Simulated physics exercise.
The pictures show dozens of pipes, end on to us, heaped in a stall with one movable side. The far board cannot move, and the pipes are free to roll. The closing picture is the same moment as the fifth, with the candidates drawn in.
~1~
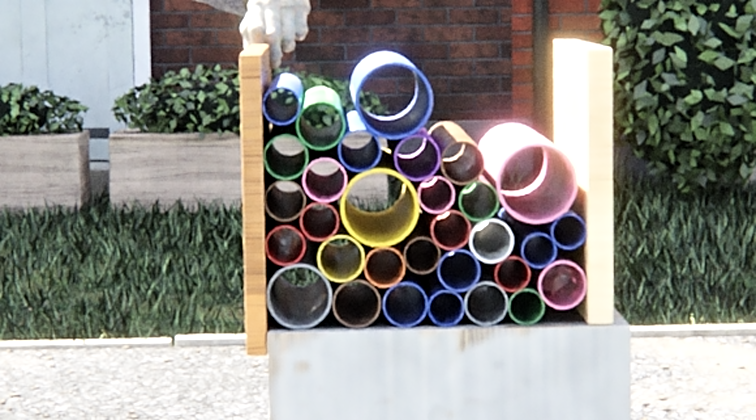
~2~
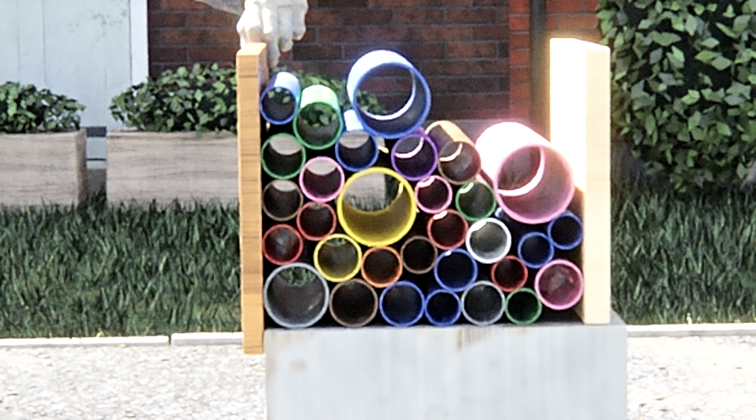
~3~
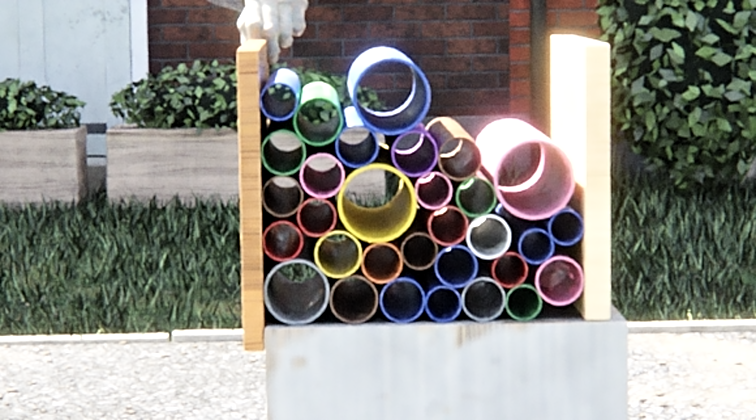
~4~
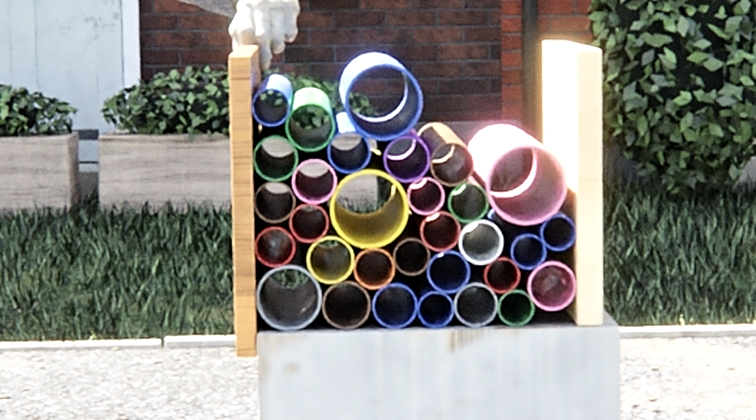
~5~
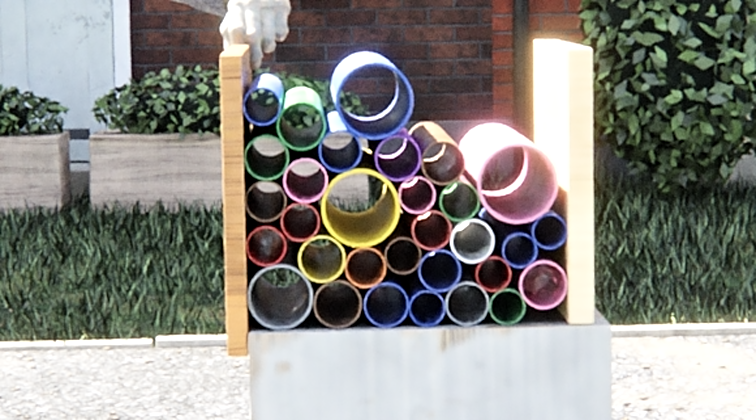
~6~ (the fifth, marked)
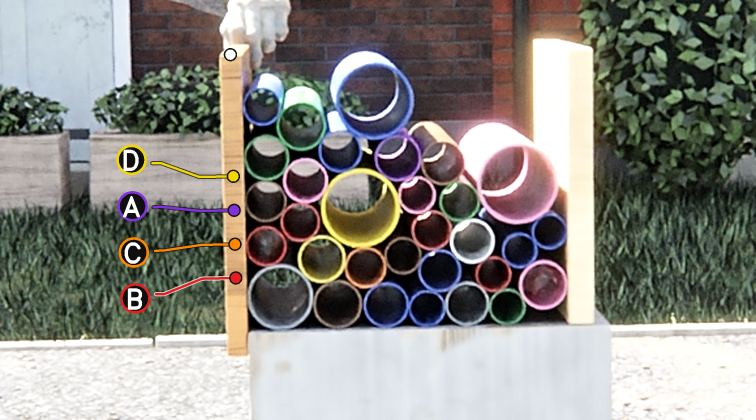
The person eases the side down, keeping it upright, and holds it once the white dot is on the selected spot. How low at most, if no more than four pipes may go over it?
Down to A.
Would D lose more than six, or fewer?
It loses fewer than six.
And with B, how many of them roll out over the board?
The count is nine.
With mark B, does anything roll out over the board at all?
Yes, at B.
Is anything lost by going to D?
At D: Yes.
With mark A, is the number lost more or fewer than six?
At A, fewer than six.
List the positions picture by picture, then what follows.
A grey pipe (299, 297); a red pipe (319, 222), in the first frame.
A red pipe (316, 221); a white pipe (488, 240), in the second frame.
A pink pipe (434, 190); a pink pipe (534, 178), in the third frame.
A blue pipe (271, 107); side board (248, 189), in the fourth frame.
A grey pipe (280, 297); a red pipe (300, 222), in the fifth frame.
On the marked copy, A at (234, 211); B at (236, 278); C at (235, 244); D at (233, 176); the white dot at (230, 55).
Following A. Soon after the start, top of the board (243, 125).
Later, top of the board (245, 206).
In the end, top of the board (245, 209), three out over the board.
As for the rest, B more than four out over the board; C five out over the board; D one out over the board.
